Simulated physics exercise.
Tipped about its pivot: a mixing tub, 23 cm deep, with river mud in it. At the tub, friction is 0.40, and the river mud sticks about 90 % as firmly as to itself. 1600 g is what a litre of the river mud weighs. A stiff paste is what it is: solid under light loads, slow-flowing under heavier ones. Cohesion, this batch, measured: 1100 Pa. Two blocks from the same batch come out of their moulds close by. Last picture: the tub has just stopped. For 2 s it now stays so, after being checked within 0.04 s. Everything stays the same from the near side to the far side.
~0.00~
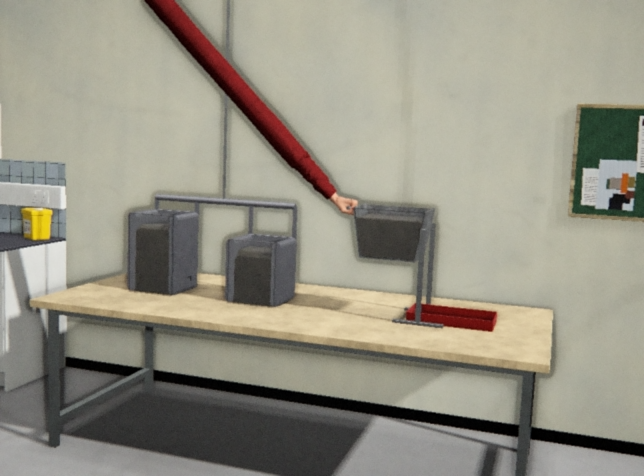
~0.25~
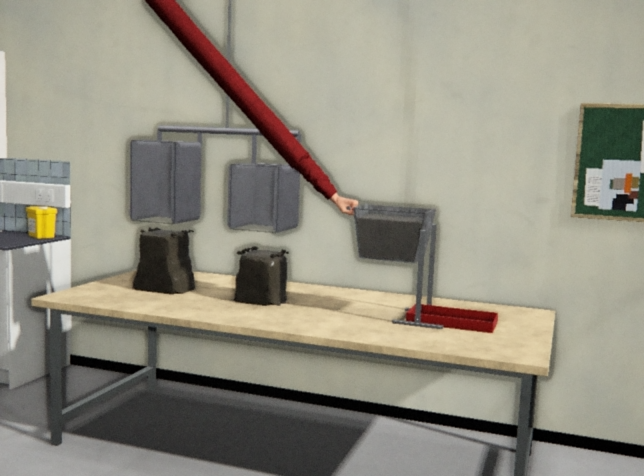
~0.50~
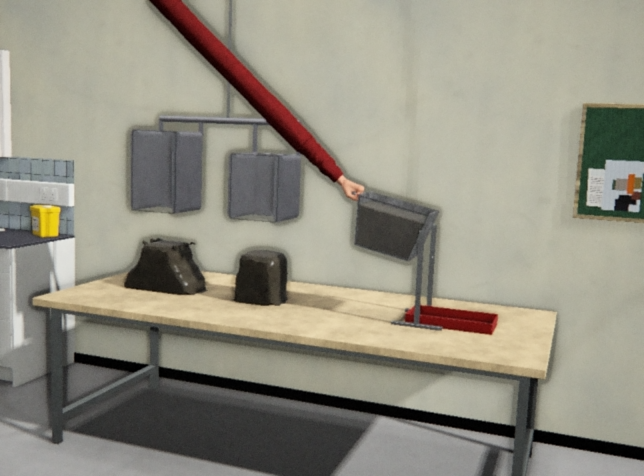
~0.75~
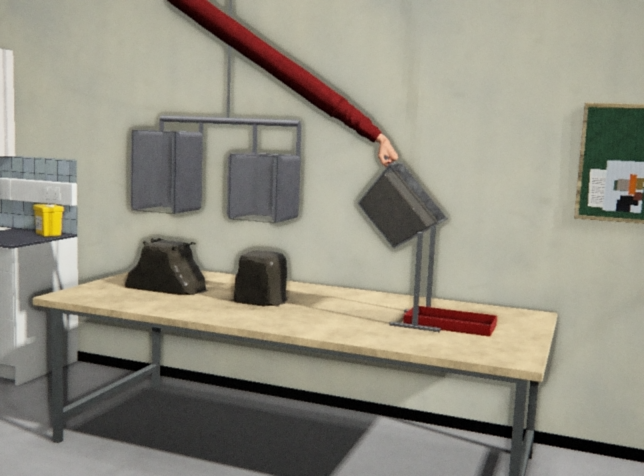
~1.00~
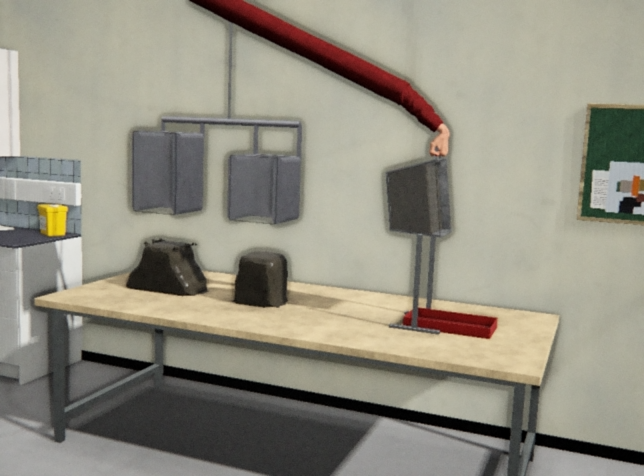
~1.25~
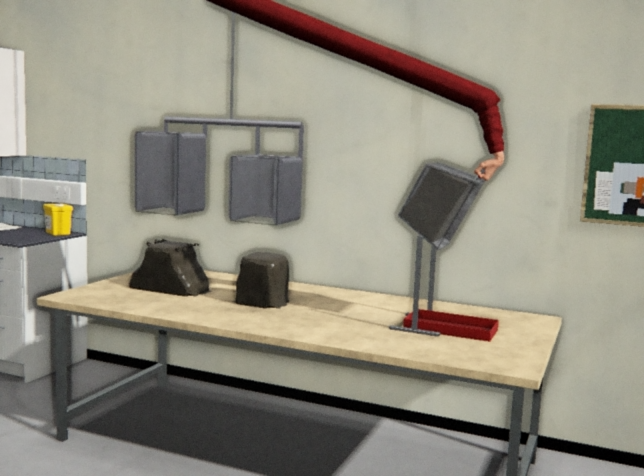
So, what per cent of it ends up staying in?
Expect roughly 0 %.
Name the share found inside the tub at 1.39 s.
I'd put it close to 75 %.
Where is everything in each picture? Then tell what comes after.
The first picture shows handle-side rim at (355, 207), tilt 0 degrees; crest of the river mud at (411, 221); block heights 37 cm, 26 cm (left to right).
The second picture shows handle-side rim at (355, 208), tilt 0 degrees; crest of the river mud at (411, 221); block heights 32 cm, 26 cm (left to right).
The third picture shows handle-side rim at (360, 195), tilt 12 degrees; crest of the river mud at (363, 206); block heights 25 cm, 26 cm (left to right).
The fourth picture shows handle-side rim at (391, 165), tilt 47 degrees; crest of the river mud at (386, 175); block heights 25 cm, 25 cm (left to right).
The fifth picture shows handle-side rim at (436, 161), tilt 83 degrees; crest of the river mud at (424, 166); block heights 25 cm, 25 cm (left to right).
The sixth picture shows handle-side rim at (476, 184), tilt 116 degrees; crest of the river mud at (430, 169); block heights 25 cm, 25 cm (left to right).
After 1.39 s, the tub is at 116 degrees and holds 74 %.
After 1.56 s, the tub is at 116 degrees and holds 3 %.
After 1.73 s, the tub is at 116 degrees and holds 0 %.
After 1.90 s, the tub is at 116 degrees and holds 0 %.
After 3.25 s, the tub is at 116 degrees and holds 0 %.
